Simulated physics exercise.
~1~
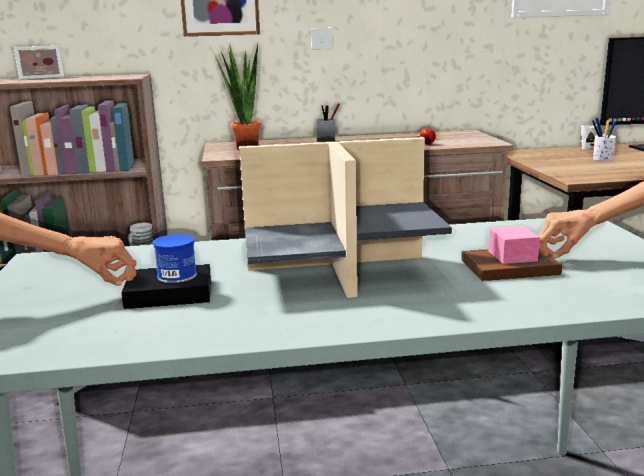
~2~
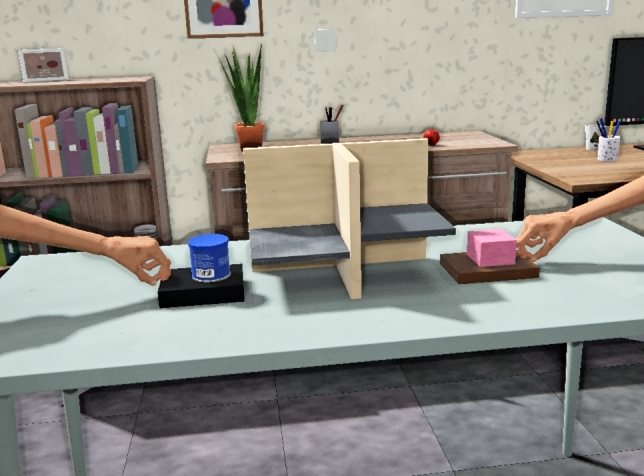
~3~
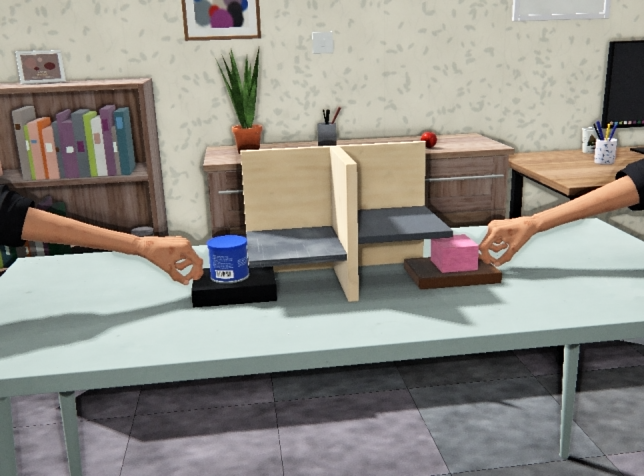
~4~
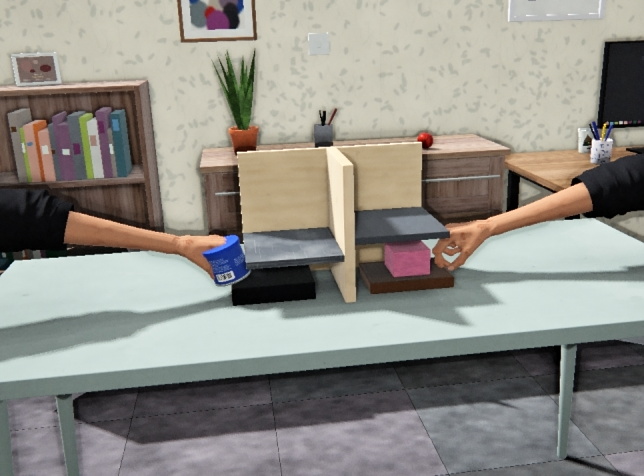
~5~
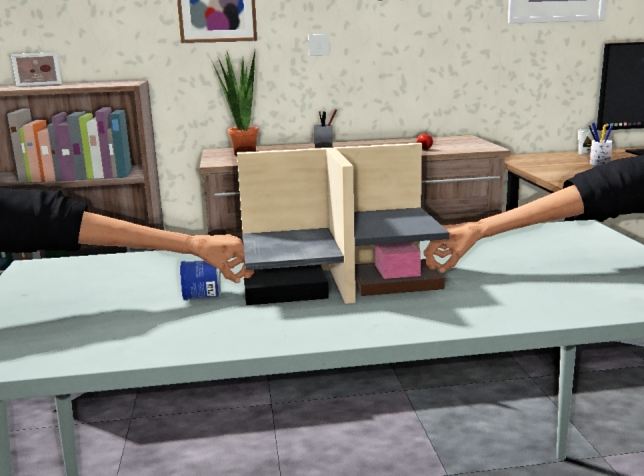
At the start, two hands reach in from opposite sides of a pale green table, the left beside a black board carrying a blue tin, the right beside a brown tray carrying a pink block. Both hands push their loads steadily inward toward low grey shelves on either side of a wooden divider. The pink block rides its tray beneath the right shelf without touching it. On the left, the board slides under, but the tin strikes the shelf edge and tips back. Finally, the tin lies on its side on the table, outside the shelf, while the block sits underneath.
